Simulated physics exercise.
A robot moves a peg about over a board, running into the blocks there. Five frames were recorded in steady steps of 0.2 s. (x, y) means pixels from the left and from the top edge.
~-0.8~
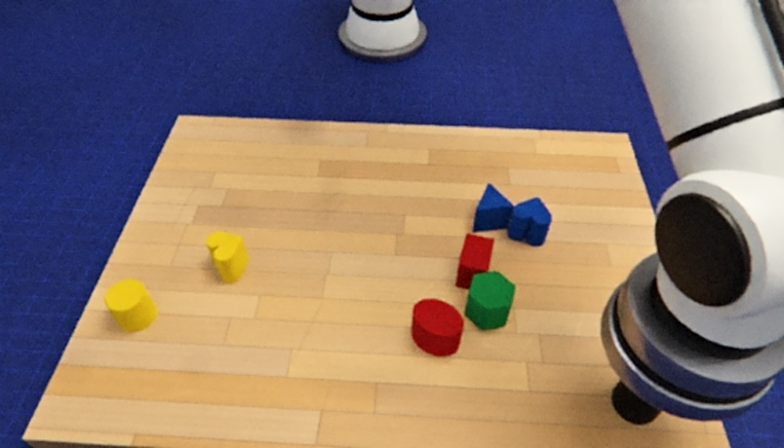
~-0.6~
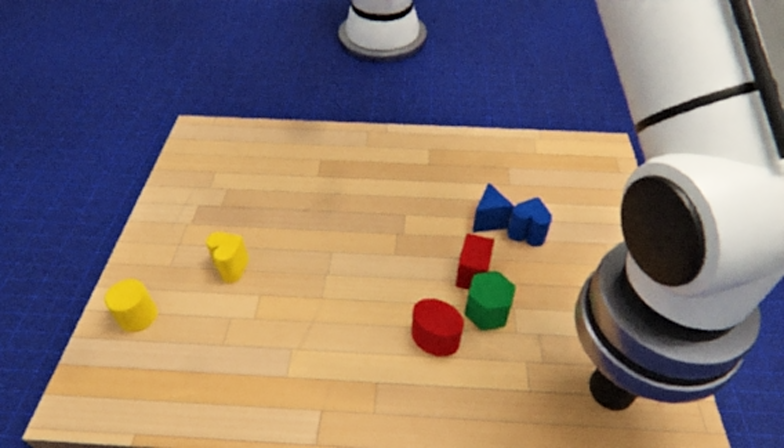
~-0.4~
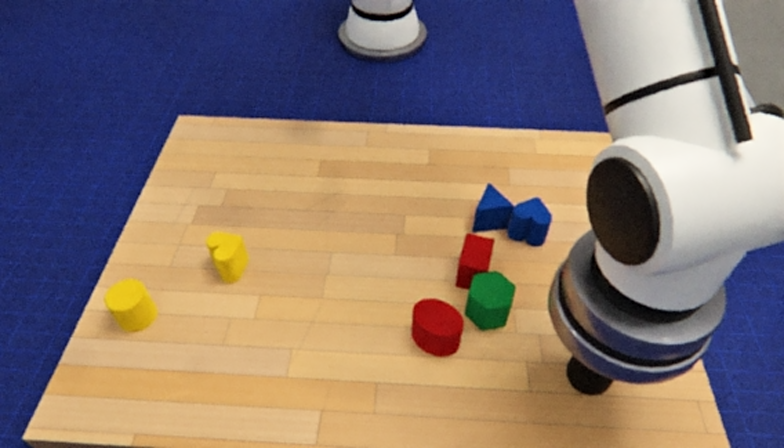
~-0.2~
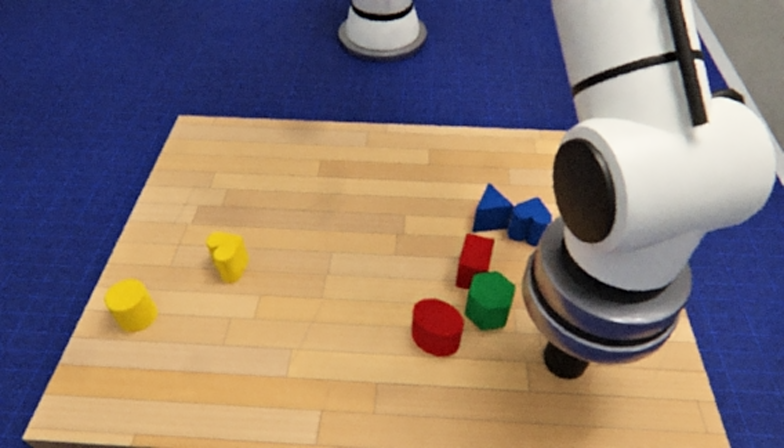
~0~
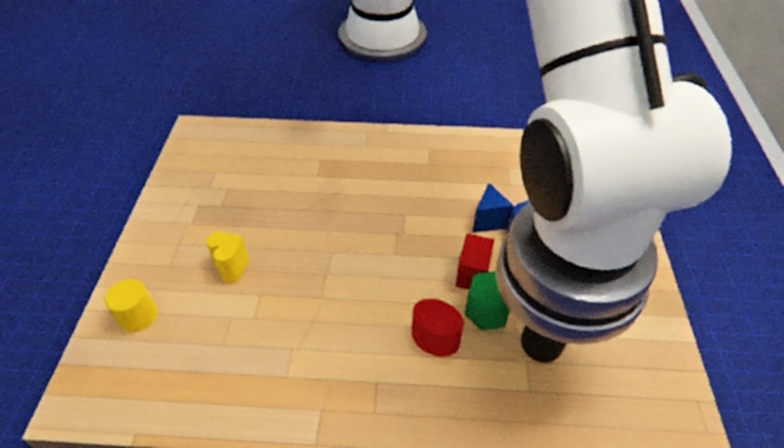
On a wooden board over blue cloth, a white robot arm moved its dark peg left and slightly upward from the right side toward the green block, while the colored blocks all stayed still.
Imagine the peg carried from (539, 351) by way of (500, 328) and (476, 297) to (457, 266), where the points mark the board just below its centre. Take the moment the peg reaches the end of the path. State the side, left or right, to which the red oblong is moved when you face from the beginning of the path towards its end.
Heads right.
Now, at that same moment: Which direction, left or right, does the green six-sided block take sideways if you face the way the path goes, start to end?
It's pushed left.
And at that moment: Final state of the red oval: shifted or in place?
Left in place.
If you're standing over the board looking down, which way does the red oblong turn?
Answer: Clockwise.
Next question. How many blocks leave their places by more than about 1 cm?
Put simply, two blocks are moved more than 1 cm.
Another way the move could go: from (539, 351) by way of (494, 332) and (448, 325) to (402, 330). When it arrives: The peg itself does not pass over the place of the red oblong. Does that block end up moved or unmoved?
Here the red oblong moves off its spot.
On the path given first. One third of the way, peg at (501, 322); red oblong at (470, 238); green six-sided block at (476, 275).
Two thirds of the way, peg at (477, 290); red oblong at (458, 221), turned 70° clockwise; green six-sided block at (447, 250).
At the end, peg at (458, 260); red oval unmoved; red oblong at (456, 216), turned 95° clockwise; green six-sided block at (422, 234), turned 65° anticlockwise.
